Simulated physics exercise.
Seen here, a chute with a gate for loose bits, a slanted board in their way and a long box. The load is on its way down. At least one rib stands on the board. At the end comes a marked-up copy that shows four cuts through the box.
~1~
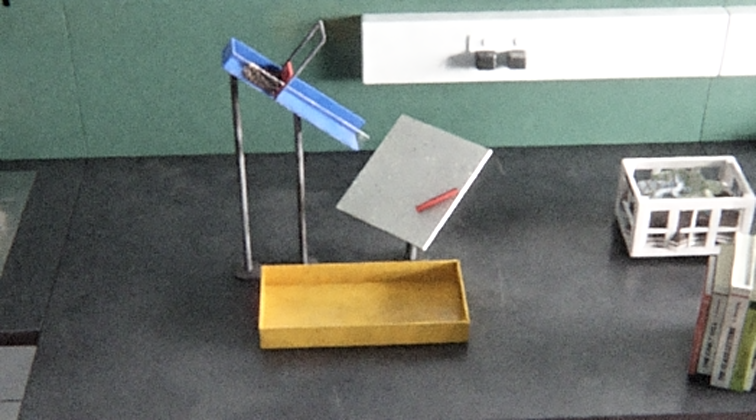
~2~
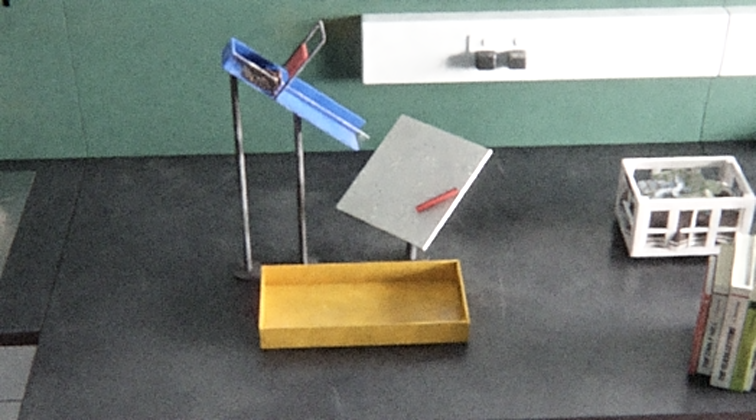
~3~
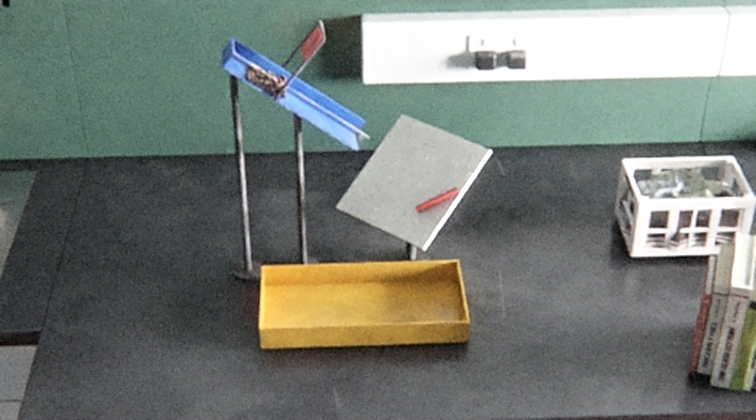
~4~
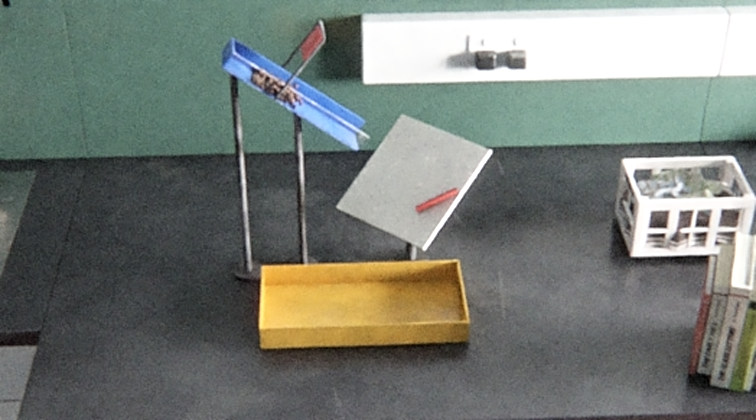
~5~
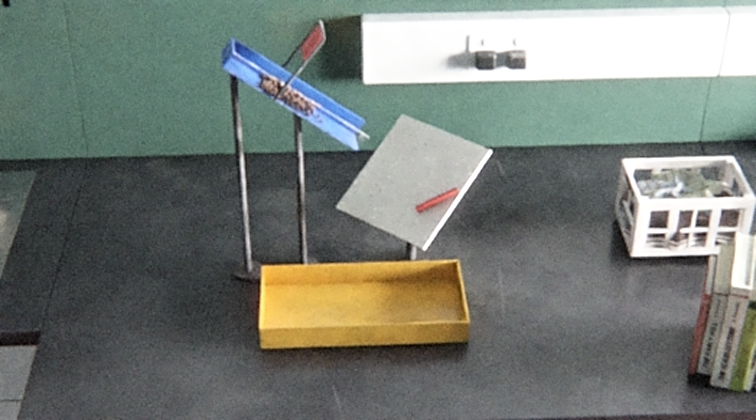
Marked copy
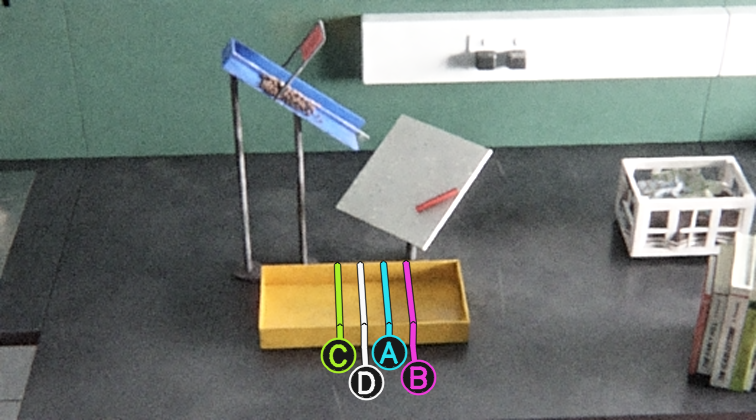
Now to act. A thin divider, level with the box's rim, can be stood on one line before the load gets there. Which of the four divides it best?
Go for D.
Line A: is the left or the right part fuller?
Left.
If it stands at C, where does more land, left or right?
The right side.
On the marked copy, line A crosses the front rim at (388, 324); line B crosses the front rim at (413, 323); line C crosses the front rim at (339, 326); line D crosses the front rim at (364, 325).
Choosing A, of what is caught, most on the left of the divider, a small part on the right.
Choosing B, of what is caught, nearly all on the left of the divider, a stray few on the right.
Choosing C, of what is caught, a small part on the left of the divider, most on the right.
Choosing D, of what is caught, about half on the left of the divider, about half on the right.
